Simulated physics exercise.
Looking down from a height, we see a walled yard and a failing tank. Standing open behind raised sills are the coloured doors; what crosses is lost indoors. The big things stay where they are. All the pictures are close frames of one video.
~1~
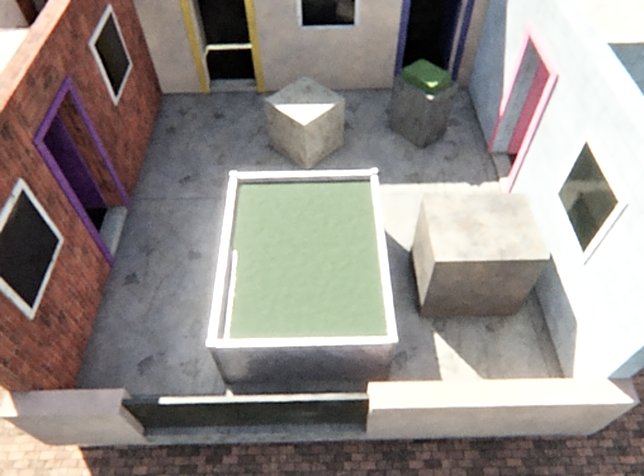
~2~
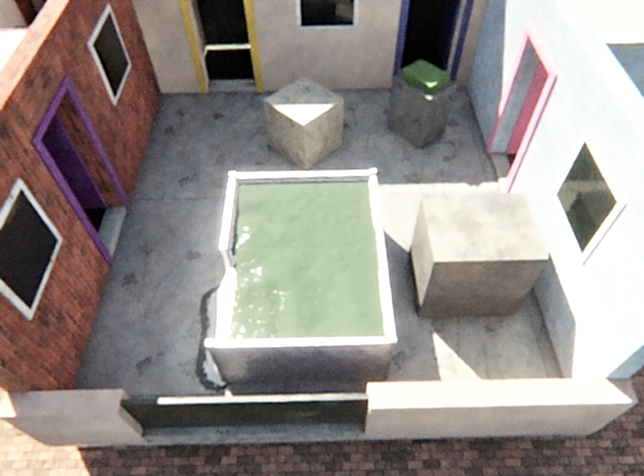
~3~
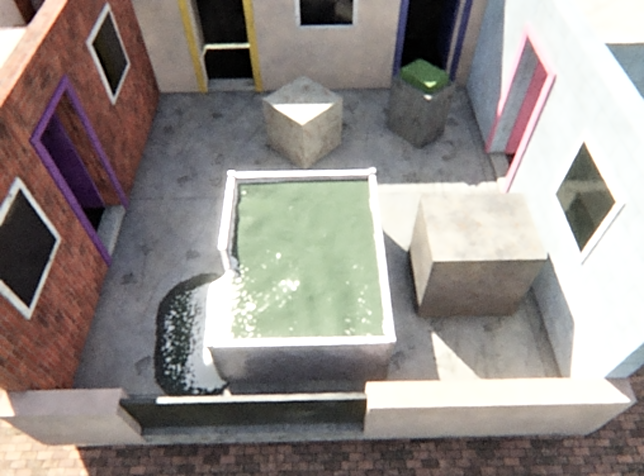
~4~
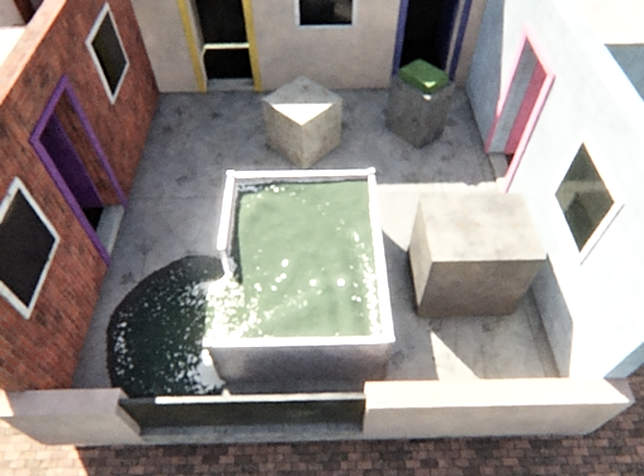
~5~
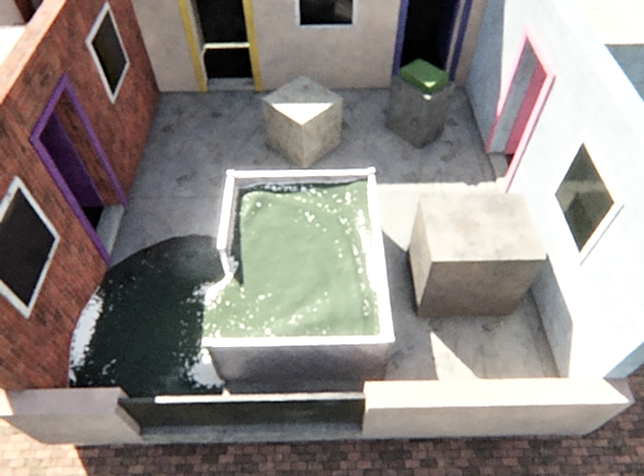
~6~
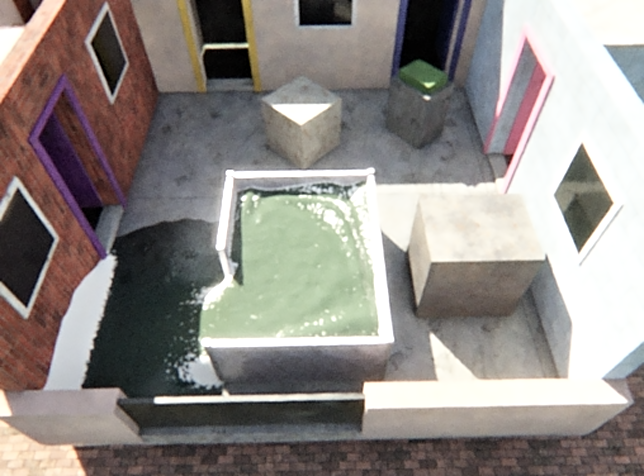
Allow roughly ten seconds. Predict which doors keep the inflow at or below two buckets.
At the end, the blue door will not top two buckets. The pink door will top two buckets. The yellow door will top two buckets. The purple door will top two buckets.
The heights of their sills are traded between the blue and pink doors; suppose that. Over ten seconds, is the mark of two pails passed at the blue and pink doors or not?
For blue, over the limit; for pink, not over the limit.
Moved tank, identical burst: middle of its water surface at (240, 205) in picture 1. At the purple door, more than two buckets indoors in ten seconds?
Result for the purple door: It tops the limit.
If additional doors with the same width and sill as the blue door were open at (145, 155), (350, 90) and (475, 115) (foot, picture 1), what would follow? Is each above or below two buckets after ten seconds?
Taking them as listed, the first undershoots, the second undershoots and the third undershoots.
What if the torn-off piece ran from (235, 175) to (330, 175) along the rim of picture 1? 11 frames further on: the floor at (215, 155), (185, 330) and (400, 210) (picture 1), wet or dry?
Sequence: Wetted / spared / spared.
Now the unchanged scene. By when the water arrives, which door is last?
It's the pink one.
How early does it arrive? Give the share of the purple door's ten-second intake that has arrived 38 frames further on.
Working it through, I arrive at 100 %.
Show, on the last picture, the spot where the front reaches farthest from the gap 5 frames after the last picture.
My best guess is about (141, 155).
A moment on, water covers 20 % of the floor; the blue door not reached, the pink door not reached, the yellow door not reached, the purple door under two buckets in.
Next, water covers 35 % of the floor; the blue door not reached, the pink door not reached, the yellow door not reached, the purple door over two buckets in.
Then, water covers 60 % of the floor; the blue door not reached, the pink door not reached, the yellow door over two buckets in, the purple door over two buckets in.
Later, water covers 90 % of the floor; the blue door wet at the sill, nothing in, the pink door under two buckets in, the yellow door far over two buckets in, the purple door over two buckets in.
In the end, water covers 100 % of the floor; the blue door wet at the sill, nothing in, the pink door far over two buckets in, the yellow door far over two buckets in, the purple door over two buckets in.
